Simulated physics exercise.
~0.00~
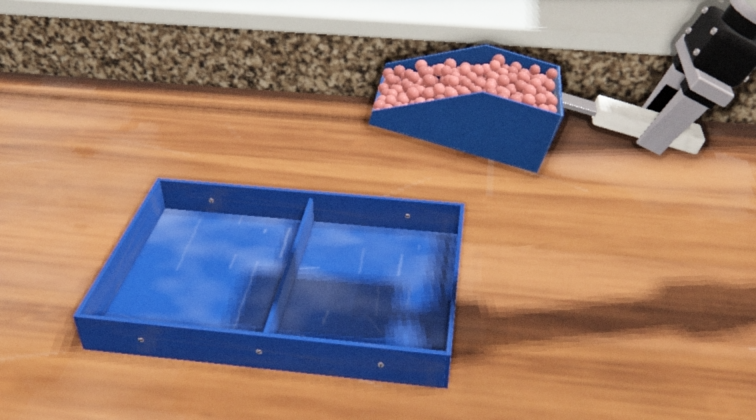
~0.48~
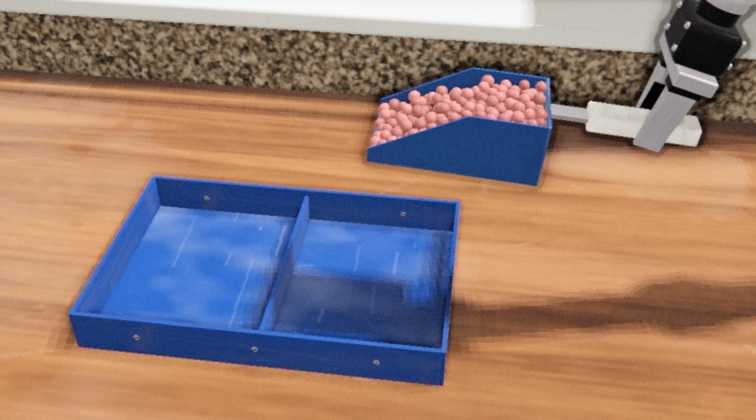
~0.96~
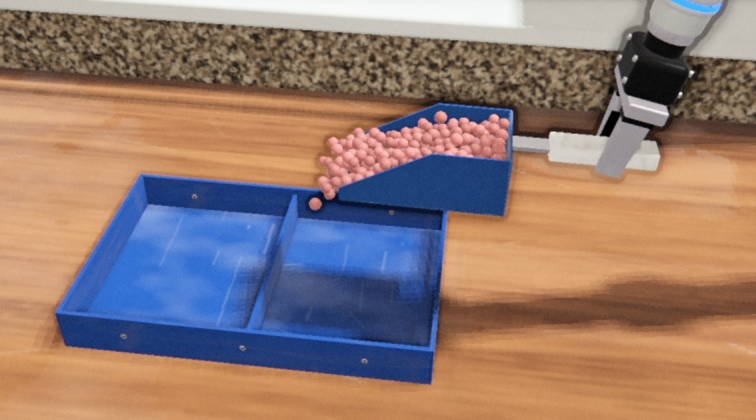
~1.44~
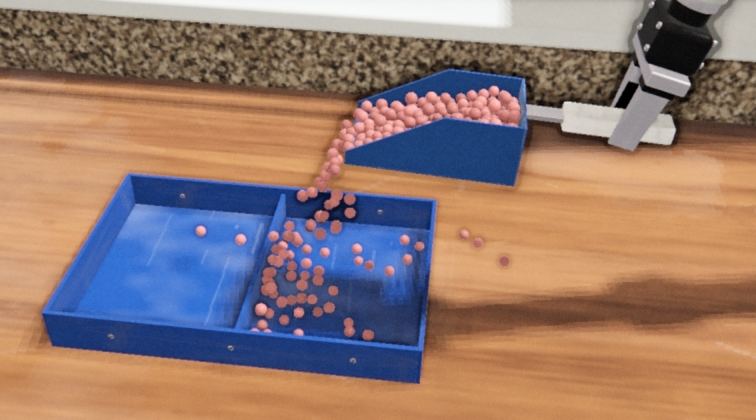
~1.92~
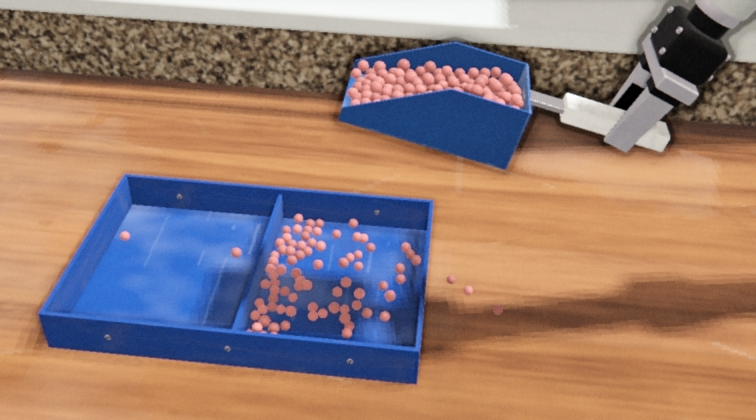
In this clip, a robot arm moves a blue scoop of pink beads left toward a divided blue tray, spilling some mostly into the right compartment, then tips it back and lifts it, with most beads still aboard and a few on the table.
